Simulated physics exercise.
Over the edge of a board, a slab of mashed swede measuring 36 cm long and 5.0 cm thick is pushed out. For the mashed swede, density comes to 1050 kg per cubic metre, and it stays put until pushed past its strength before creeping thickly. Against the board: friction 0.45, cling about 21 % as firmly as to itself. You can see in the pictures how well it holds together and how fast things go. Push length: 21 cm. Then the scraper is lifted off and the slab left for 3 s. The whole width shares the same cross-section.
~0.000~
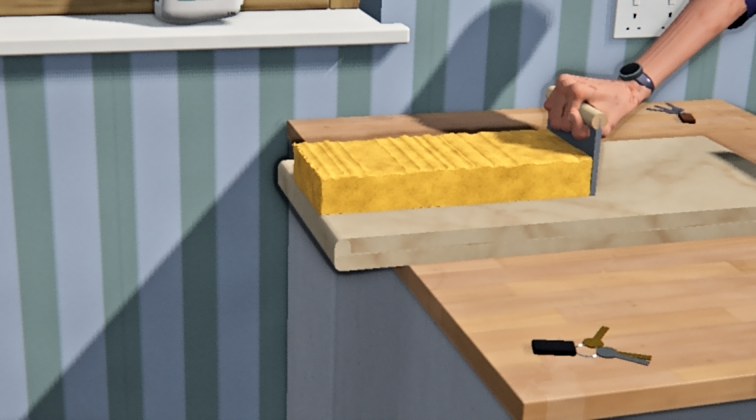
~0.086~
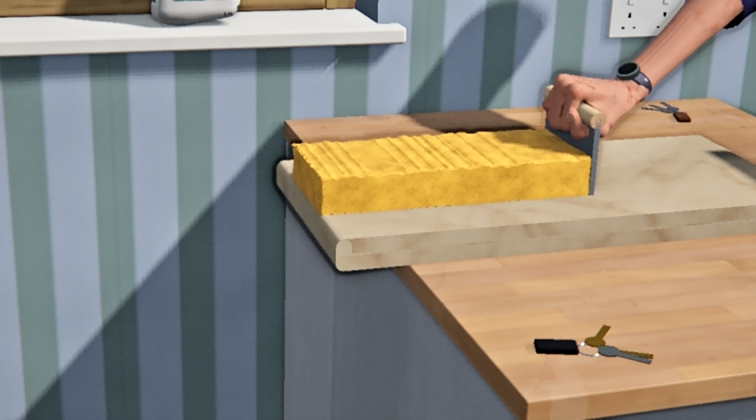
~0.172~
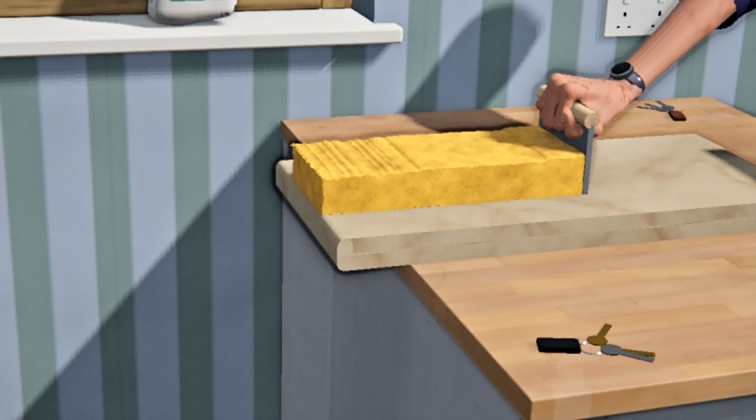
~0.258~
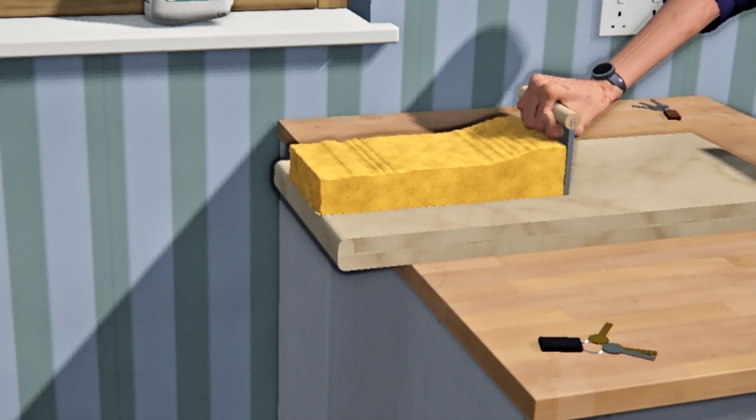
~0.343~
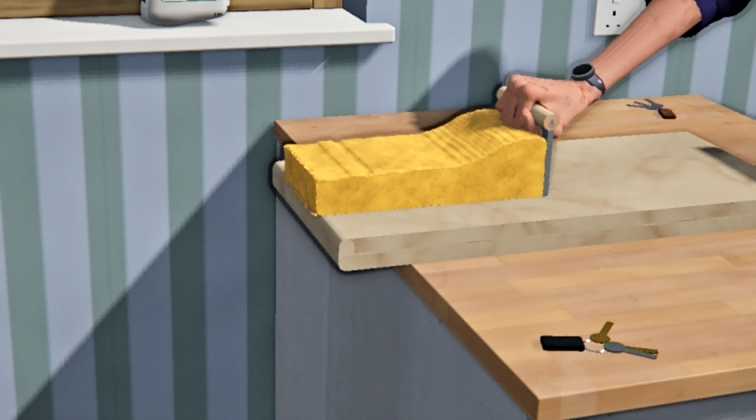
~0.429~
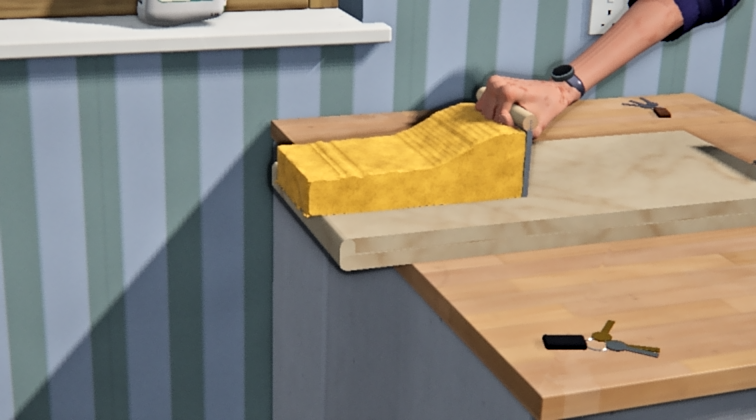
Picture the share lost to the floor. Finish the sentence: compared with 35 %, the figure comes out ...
... lower.
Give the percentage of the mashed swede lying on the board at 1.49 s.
The figure is about 65 per cent.
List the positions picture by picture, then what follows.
Foot of the scraper at (590, 196), not yet moved; foremost bit of the mashed swede at (320, 196), in the first picture.
Foot of the scraper at (588, 196), not yet moved; foremost bit of the mashed swede at (321, 196), in the second picture.
Foot of the scraper at (582, 195), moved 7 mm; foremost bit of the mashed swede at (321, 180), in the third picture.
Foot of the scraper at (563, 196), moved 3.2 cm; foremost bit of the mashed swede at (320, 180), in the fourth picture.
Foot of the scraper at (543, 197), moved 6.0 cm; foremost bit of the mashed swede at (316, 200), 2 % of it past the edge, in one piece, in the fifth picture.
Foot of the scraper at (522, 198), moved 8.9 cm; foremost bit of the mashed swede at (308, 184), 5 % of it past the edge, in one piece, in the sixth picture.
After 0.74 s, 70 % lies on the board and 0 % has fallen.
After 1.11 s, 64 % lies on the board and 28 % has fallen.
After 1.49 s, 64 % lies on the board and 28 % has fallen.
After 1.86 s, 64 % lies on the board and 28 % has fallen.
After 3.86 s, 64 % lies on the board and 28 % has fallen.
